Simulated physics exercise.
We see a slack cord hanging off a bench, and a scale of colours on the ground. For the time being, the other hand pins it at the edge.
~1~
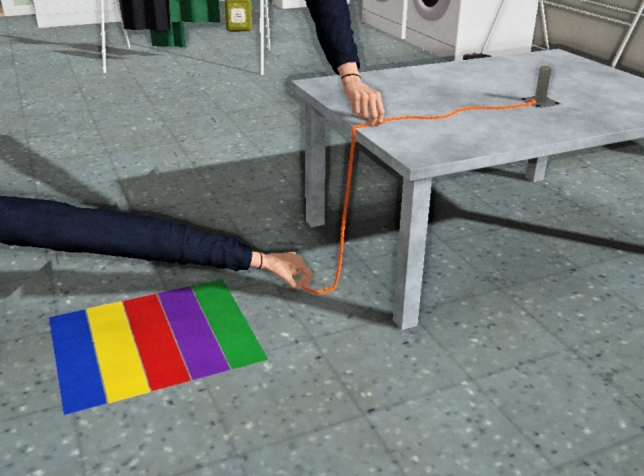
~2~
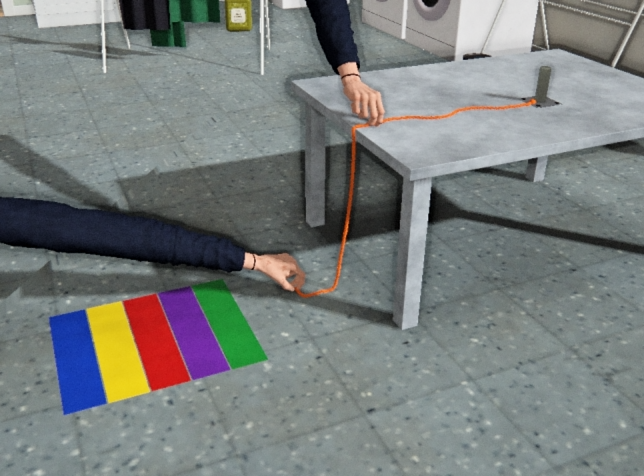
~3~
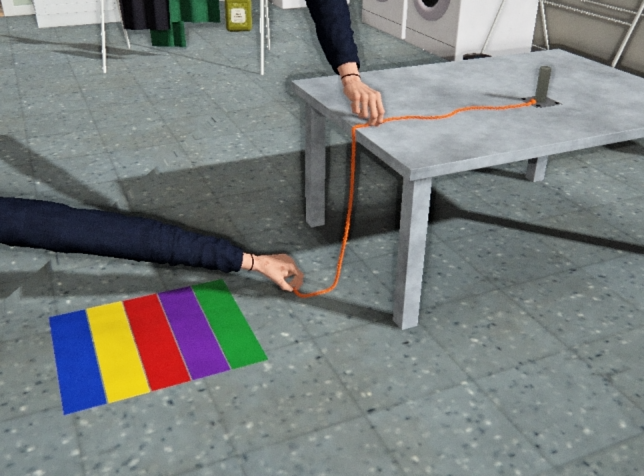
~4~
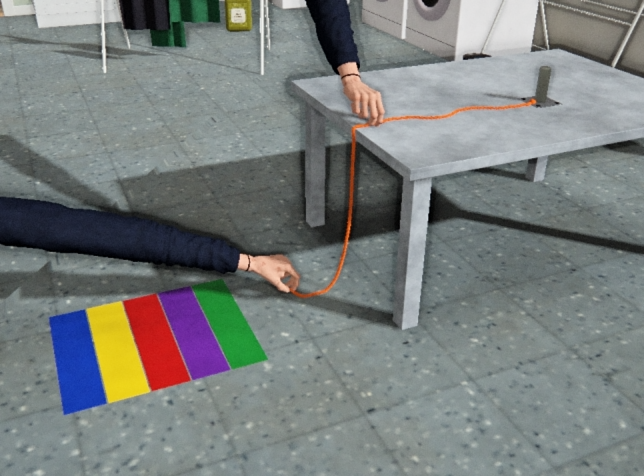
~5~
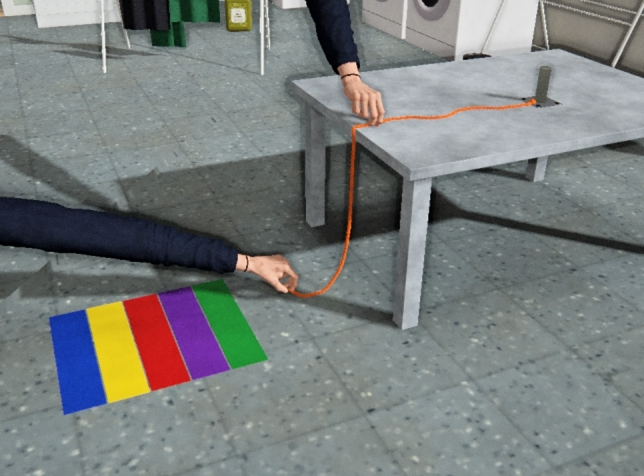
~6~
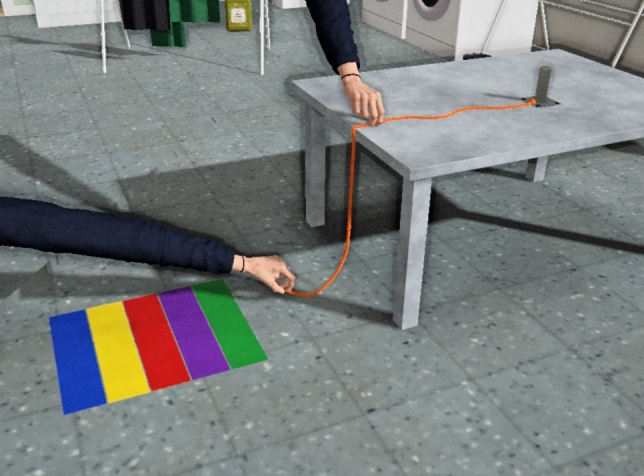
The clip opens on an orange cord running across a grey table and hanging slack over its edge, where one hand pins it, beside a striped colour chart on the floor. A second hand, low down, holds the cord's end and draws it very slightly left, while everything else stays still.
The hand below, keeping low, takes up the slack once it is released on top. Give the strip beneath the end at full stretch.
Purple strip.
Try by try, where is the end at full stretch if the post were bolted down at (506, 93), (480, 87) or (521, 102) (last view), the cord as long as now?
The spots are near (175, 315), (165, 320) and (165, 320).
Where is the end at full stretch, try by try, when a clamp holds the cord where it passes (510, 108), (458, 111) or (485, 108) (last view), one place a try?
Per try (px, approx.): (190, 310); (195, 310); (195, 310).
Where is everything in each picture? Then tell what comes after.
The first frame shows end (302, 286); green (241, 347); purple (204, 357); red (165, 367); yellow (124, 378); blue (81, 389).
The second frame shows end (295, 288); cord through (514, 107) (454, 113) (393, 119) (354, 152) (348, 216) (337, 278).
The third frame shows end (294, 288).
The fourth frame shows end (290, 289); cord through (514, 107) (454, 113) (393, 119) (353, 152) (350, 215) (336, 277).
The fifth frame shows end (288, 289).
The sixth frame shows end (285, 290); cord through (514, 107) (454, 113) (393, 119) (353, 152) (350, 215) (334, 277).
Early on, end near (243, 300); short of the strips.
Midway, end near (209, 308); over green.
At the end of the slack, end near (189, 313); over purple. The purple one.
